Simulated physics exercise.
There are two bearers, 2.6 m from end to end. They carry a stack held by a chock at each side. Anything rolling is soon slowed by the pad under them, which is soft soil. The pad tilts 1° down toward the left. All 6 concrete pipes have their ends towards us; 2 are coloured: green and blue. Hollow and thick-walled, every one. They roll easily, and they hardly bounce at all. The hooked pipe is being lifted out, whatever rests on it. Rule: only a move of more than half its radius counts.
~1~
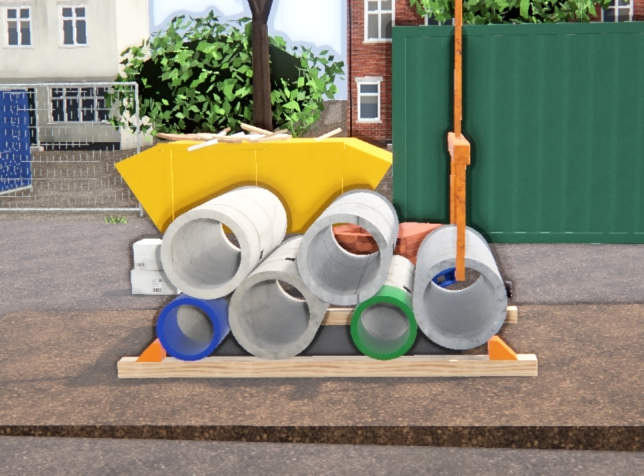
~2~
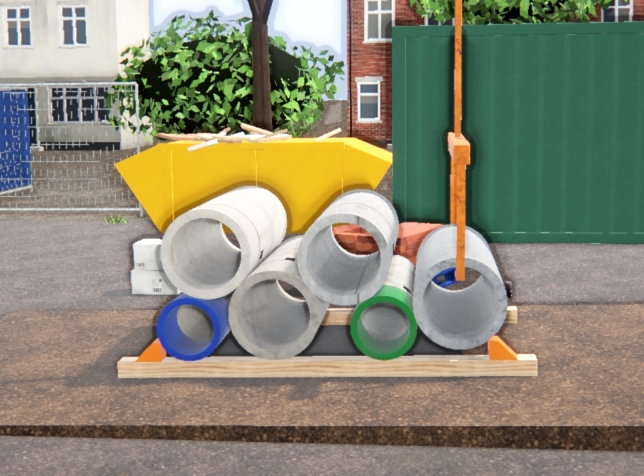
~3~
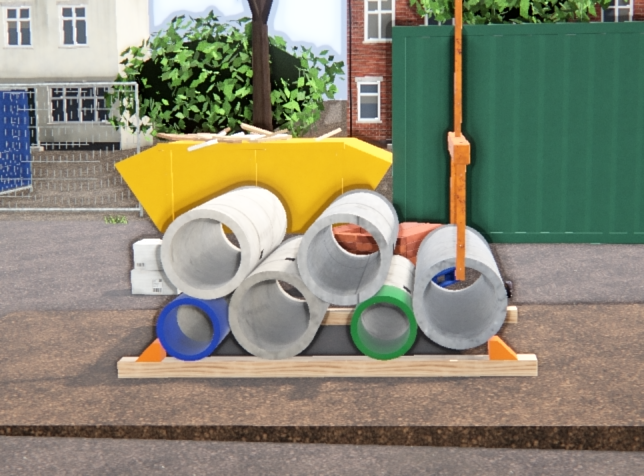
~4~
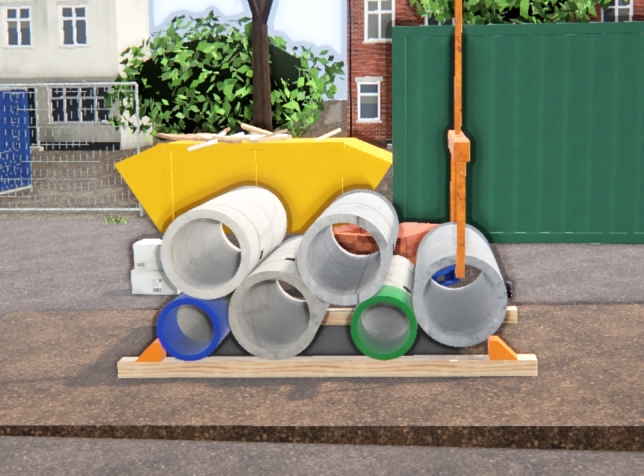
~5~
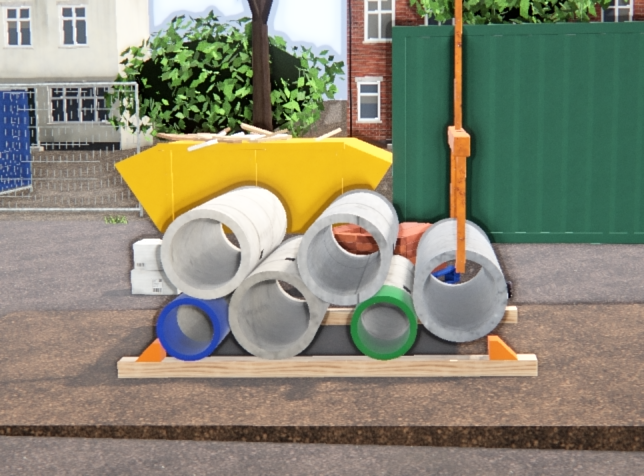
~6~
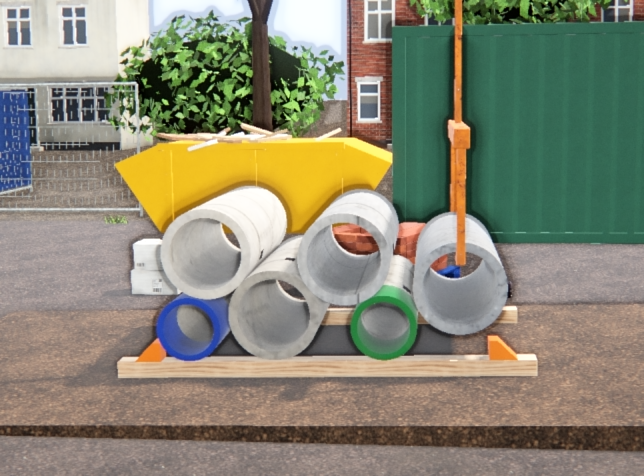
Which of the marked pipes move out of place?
The green one remains where it was, and Blue remains where it was.
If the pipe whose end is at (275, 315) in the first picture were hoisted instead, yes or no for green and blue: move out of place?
Well, green? Yes, it will. Blue? No, it won't.
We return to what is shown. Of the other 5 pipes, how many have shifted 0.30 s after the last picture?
0.
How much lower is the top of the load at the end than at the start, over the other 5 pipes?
About 0 cm lower.
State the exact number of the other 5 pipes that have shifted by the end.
Altogether that makes 0.
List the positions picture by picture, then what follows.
The first picture shows green (384, 328), blue (189, 330); hooked one at (460, 304); the pad slopes 1° down to the left; 4 of the 6 form the bottom row.
The second picture shows green (384, 328), blue (189, 330); hooked one at (460, 304).
The third picture shows green (384, 328), blue (189, 330); hooked one at (460, 303).
The fourth picture shows green (384, 328), blue (189, 330); hooked one at (460, 301), up 2 cm.
The fifth picture shows green (384, 328), blue (189, 330); hooked one at (460, 296), up 5 cm.
The sixth picture shows green (384, 328), blue (189, 330); hooked one at (460, 289), up 9 cm.
Then, 0.3 s past the sixth picture, green is unmoved; blue is unmoved; 0 out of place.
Finally (0.7 s after the last picture), green is unmoved; blue is unmoved; 0 out of place.
